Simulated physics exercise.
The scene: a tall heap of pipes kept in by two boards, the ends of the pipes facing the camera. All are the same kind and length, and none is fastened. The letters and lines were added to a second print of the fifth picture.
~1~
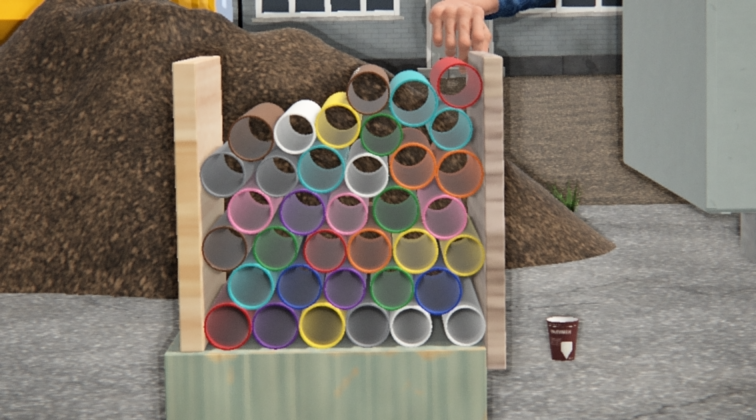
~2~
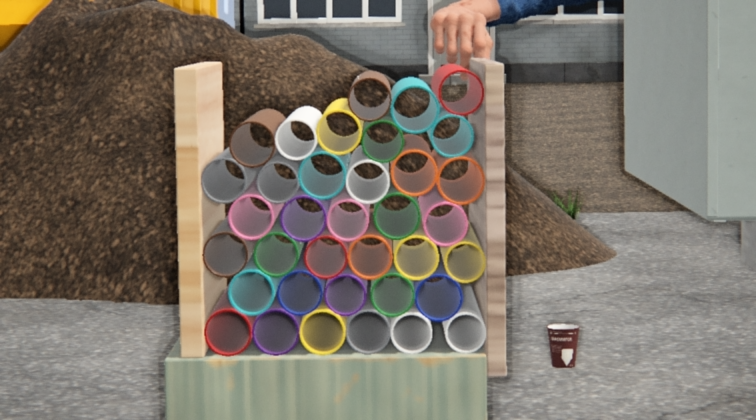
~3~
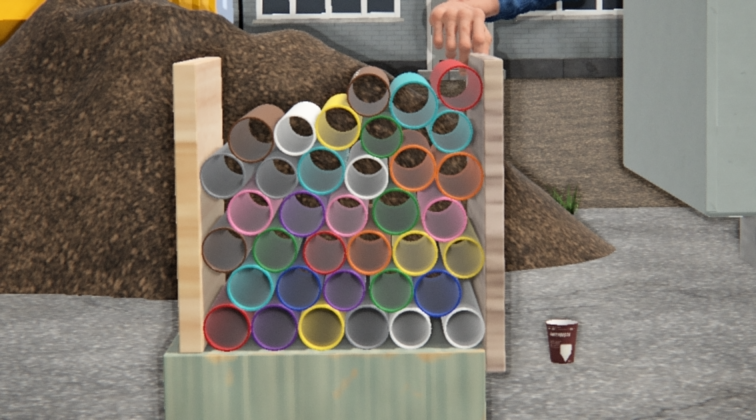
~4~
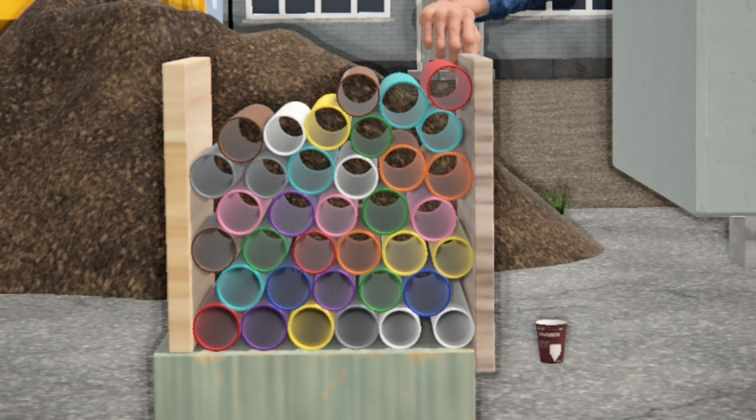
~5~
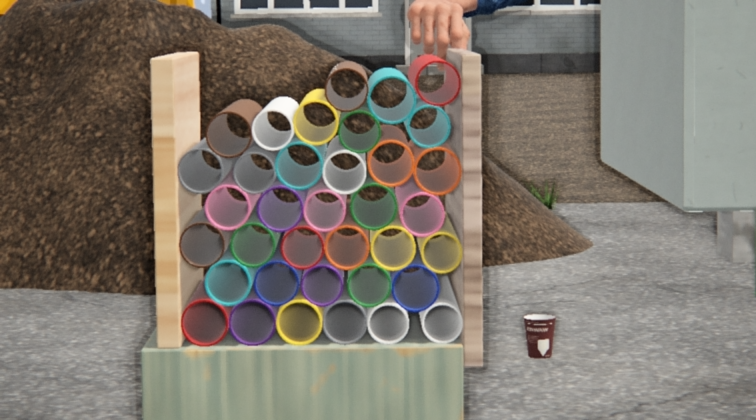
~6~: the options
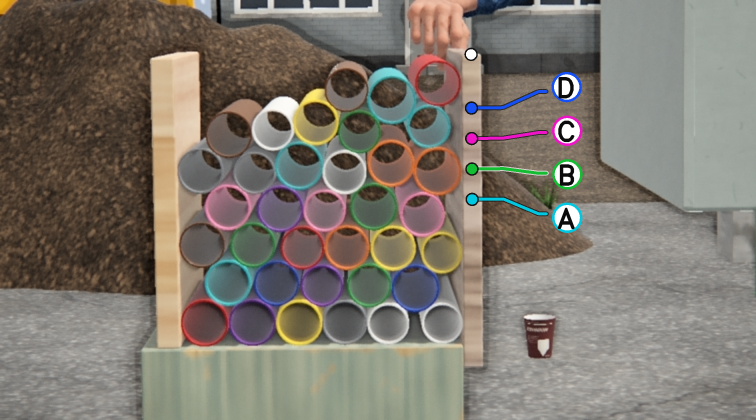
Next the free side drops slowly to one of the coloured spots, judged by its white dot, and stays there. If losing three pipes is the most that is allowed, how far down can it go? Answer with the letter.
Lower it to A and no more.
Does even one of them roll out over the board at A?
Yes.
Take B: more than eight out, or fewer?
Fewer than eight.
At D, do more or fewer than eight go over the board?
At D, fewer than eight.
On the marked copy, A at (472, 199); B at (472, 169); C at (471, 138); D at (471, 108); the white dot at (471, 55).
With A. Early on, top of the board (461, 119).
Further on, top of the board (462, 195).
At the end, top of the board (462, 199), two out over the board.
As for the rest, B two out over the board; C one out over the board; D none out over the board.
